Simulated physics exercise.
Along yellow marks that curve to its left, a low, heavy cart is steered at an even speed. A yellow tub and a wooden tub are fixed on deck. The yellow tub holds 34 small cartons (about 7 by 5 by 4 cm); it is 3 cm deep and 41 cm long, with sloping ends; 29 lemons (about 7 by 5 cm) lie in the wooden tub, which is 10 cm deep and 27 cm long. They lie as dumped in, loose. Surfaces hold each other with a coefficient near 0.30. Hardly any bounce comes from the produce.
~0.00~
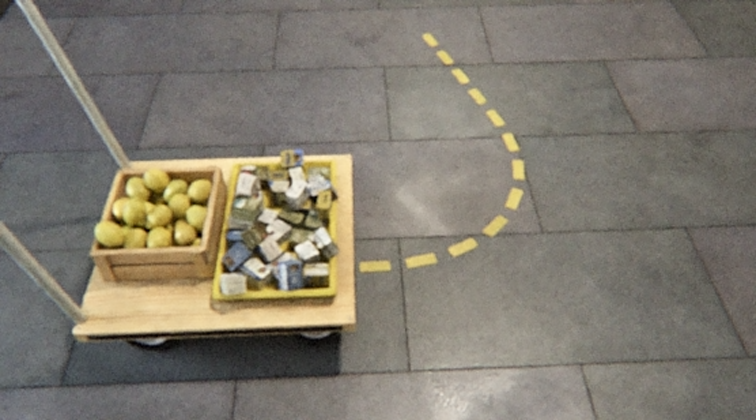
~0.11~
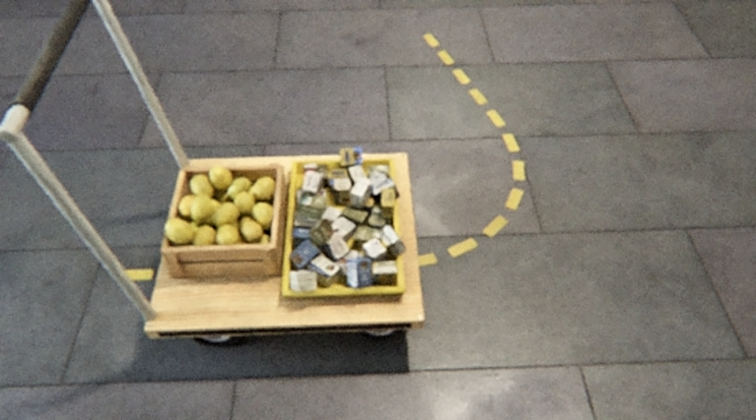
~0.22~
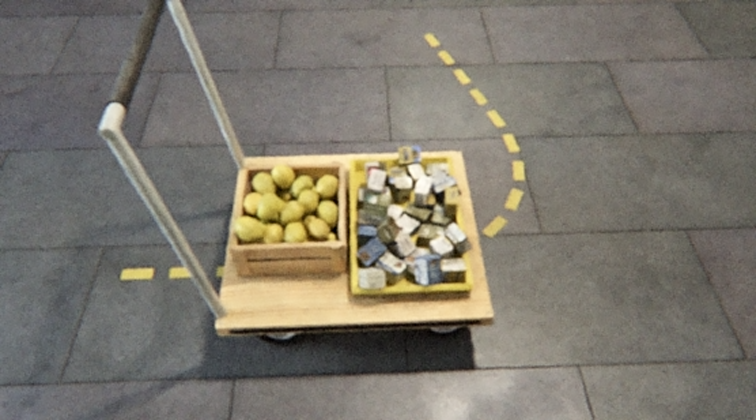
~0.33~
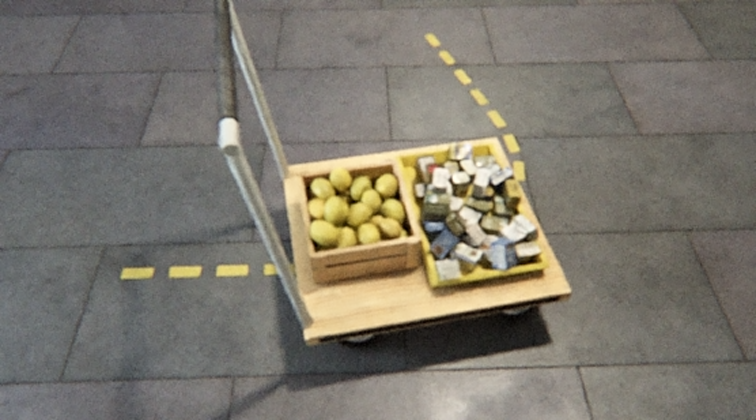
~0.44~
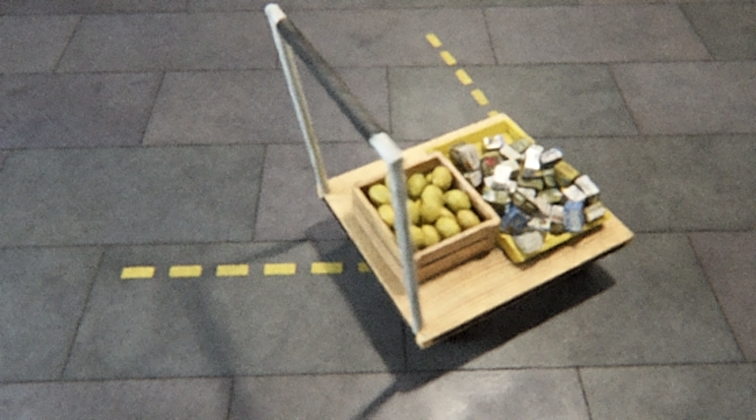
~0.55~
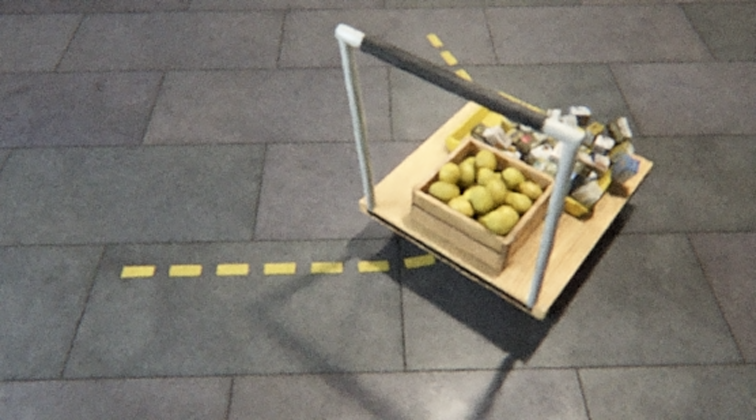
A flat wooden cart carrying a crate of yellow-green fruit and a yellow tub of small cartons rolls right across grey tiles along a dashed yellow line. It then swings left around the curve, turning well away from the viewer, as cartons bunch toward the tub's outer side and a few leave it.
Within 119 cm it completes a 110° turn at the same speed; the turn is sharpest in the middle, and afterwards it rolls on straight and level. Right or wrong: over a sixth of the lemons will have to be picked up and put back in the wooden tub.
Wrong.
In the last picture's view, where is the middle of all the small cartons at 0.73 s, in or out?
I'd say near (559, 88).
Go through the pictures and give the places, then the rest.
In the first frame (each is followed by its nearest rim corner in this view), wooden tub, (94, 250); yellow tub, (215, 293); 0° round, 0 cm rolled; none out.
Wooden tub, (164, 247); yellow tub, (285, 290); 0° round, 17 cm rolled, in the second frame.
Wooden tub, (234, 245); yellow tub, (355, 288); 0° round, 34 cm rolled, in the third frame.
Wooden tub, (312, 253); yellow tub, (437, 280); 9° round, 51 cm rolled, in the fourth frame.
Wooden tub, (406, 257); yellow tub, (523, 255); 27° round, 69 cm rolled, in the fifth frame.
Wooden tub, (503, 240); yellow tub, (585, 207); 50° round, 86 cm rolled; 3 out, the lowest carton at (578, 117), in the sixth frame.
After 0.73 s, yellow tub 28 in, 6 out and wooden tub 29 in, 0 out.
After 0.96 s, yellow tub 23 in, 11 out and wooden tub 29 in, 0 out.
Final count (at 1.41 s), yellow tub 22 in, 12 out and wooden tub 29 in, 0 out. Asked share, 0 of 29, 0 per cent.
